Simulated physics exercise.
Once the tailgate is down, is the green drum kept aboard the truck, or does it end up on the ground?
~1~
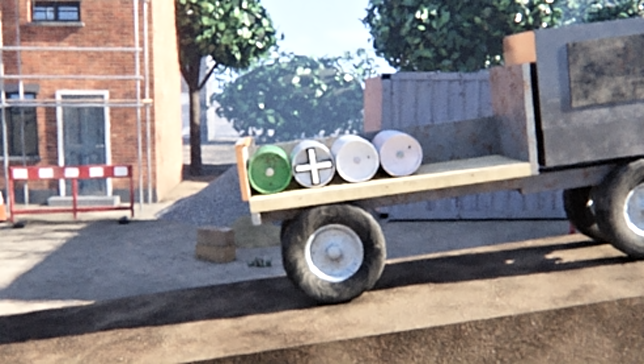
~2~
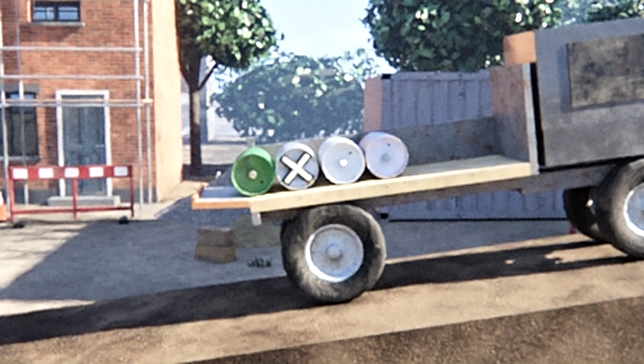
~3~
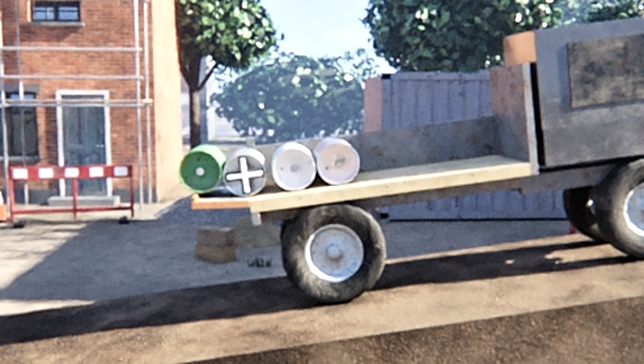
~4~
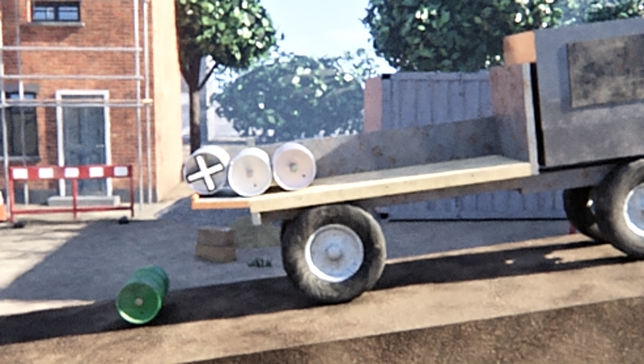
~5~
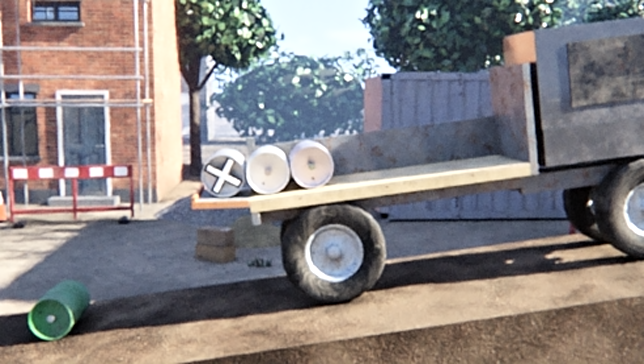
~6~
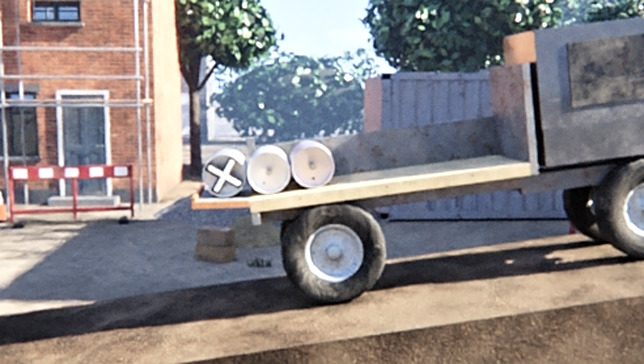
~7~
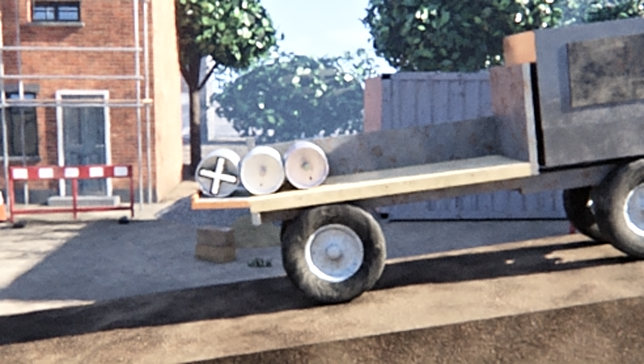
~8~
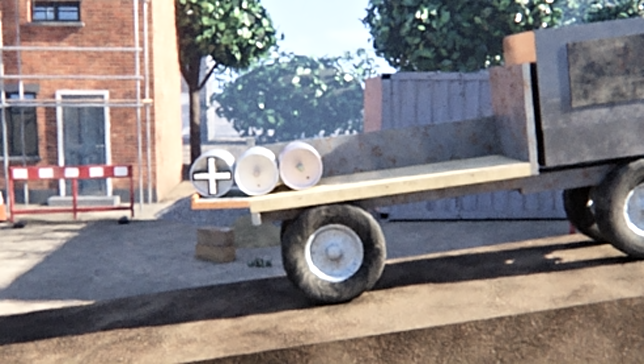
It ends up on the ground. The green drum goes over the end of the lowered tailgate and rolls off to the left.
